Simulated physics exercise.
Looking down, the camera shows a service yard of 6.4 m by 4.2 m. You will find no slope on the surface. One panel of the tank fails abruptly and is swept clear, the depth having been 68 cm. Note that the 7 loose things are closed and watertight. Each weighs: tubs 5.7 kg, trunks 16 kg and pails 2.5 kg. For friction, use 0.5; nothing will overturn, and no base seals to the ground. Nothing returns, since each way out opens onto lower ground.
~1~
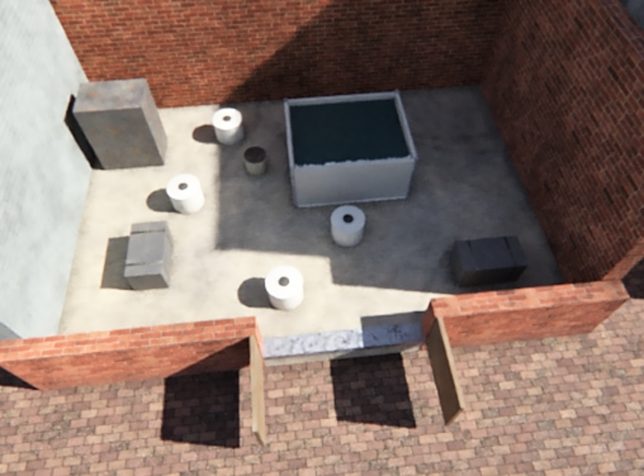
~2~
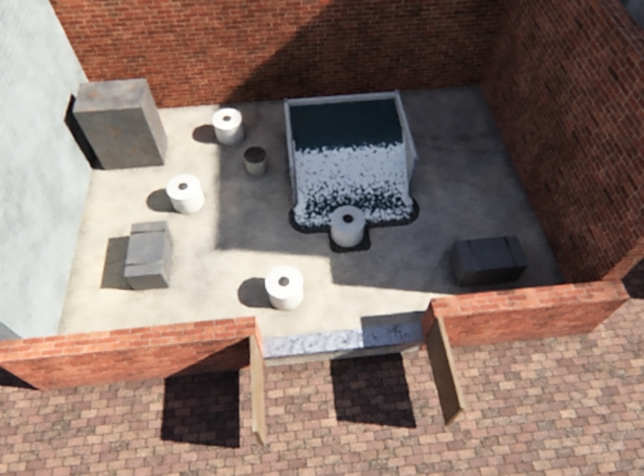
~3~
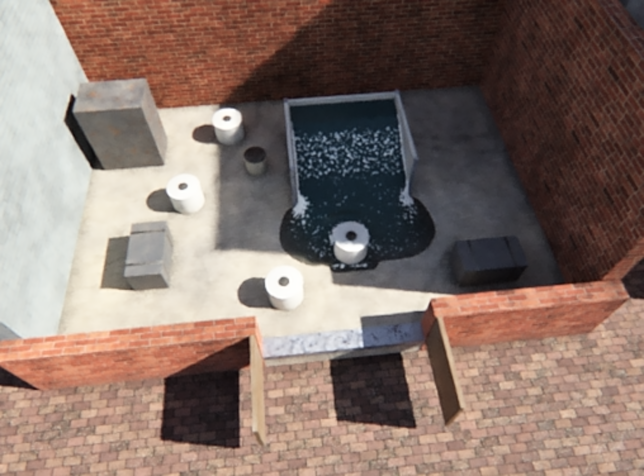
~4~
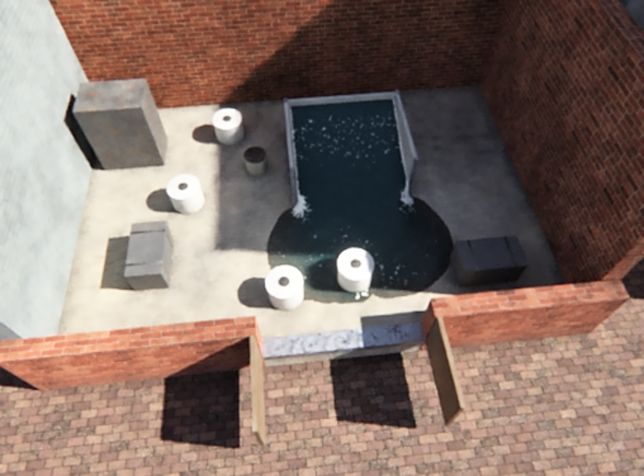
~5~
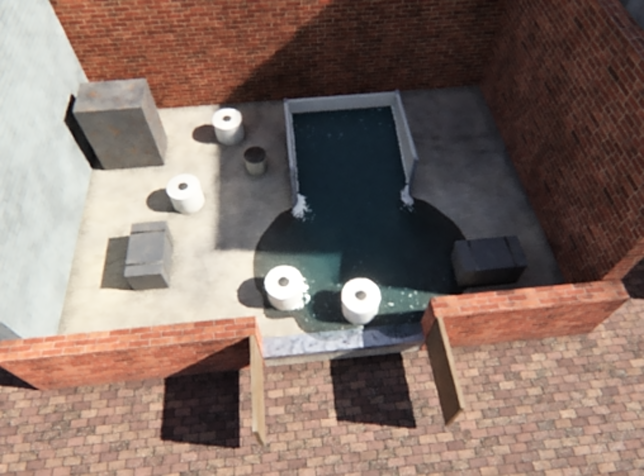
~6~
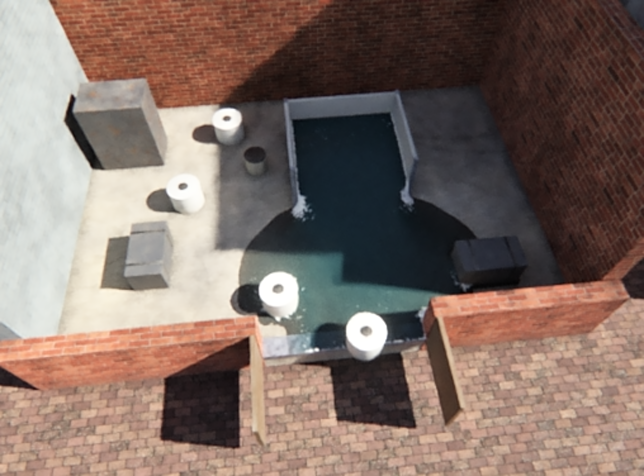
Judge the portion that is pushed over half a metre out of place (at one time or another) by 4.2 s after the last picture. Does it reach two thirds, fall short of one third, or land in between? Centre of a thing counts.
My guess is the middle band, from a third up to two thirds.
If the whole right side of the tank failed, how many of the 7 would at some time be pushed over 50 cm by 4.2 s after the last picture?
In that case the number is 4.
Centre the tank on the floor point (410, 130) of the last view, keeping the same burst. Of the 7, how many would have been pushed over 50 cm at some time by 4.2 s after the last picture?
In that case the number is 3.
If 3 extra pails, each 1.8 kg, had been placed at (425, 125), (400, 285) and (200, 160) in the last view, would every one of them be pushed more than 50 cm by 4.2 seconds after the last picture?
Result, one by one: Exceeded, exceeded and not exceeded.
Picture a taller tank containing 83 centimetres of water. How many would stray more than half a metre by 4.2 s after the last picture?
Under that setup the answer is 3.
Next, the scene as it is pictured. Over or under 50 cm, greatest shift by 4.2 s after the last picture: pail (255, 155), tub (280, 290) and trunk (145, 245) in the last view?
Listed in sequence: Lower; higher; lower for the last.
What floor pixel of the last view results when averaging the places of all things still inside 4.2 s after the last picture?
Centred roughly on (235, 204).
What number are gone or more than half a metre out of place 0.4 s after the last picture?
That would be 1.
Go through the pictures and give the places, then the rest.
In the first frame, a tub at (348, 219) rests on the ground; a tub at (284, 282), on the bottom; water covers 2.0 m2; 0 of 7 have shifted.
In the second frame, a tub at (348, 219), on the bottom; a tub at (284, 282) rests on the ground; water covers 2.9 m2; 0 of 7 have shifted.
In the third frame, a tub at (351, 236), on the bottom, 30 cm from its start; a tub at (284, 282), on the bottom; 3.9 m2 under water; 1 of 7 have shifted.
In the fourth frame, a tub at (356, 264) rests on the ground, 71 cm from its start; a tub at (284, 282) rests on the ground; water covers 5.3 m2; 1 of 7 have shifted.
In the fifth frame, a tub at (361, 295), on the bottom, 115 cm from its start; a tub at (284, 282), on the bottom; water covers 6.8 m2; 1 of 7 have shifted.
In the sixth frame, a tub at (367, 331), on the bottom, 160 cm from its start; a tub at (278, 289), on the bottom, 12 cm from its start; 7.9 m2 under water; 2 of 7 have shifted.
Then, 0.4 s after the last picture 1 of 7 are over 50 cm from their spots; 0 afloat.
Then, 1.5 s after the last picture 3 of 7 are over 50 cm from their spots; 1 afloat.
Then, 2.8 s after the last picture 3 of 7 are over 50 cm from their spots; 0 afloat.
Then, 4.2 s after the last picture 3 of 7 are over 50 cm from their spots, and 3 have been at some point; 1 afloat.
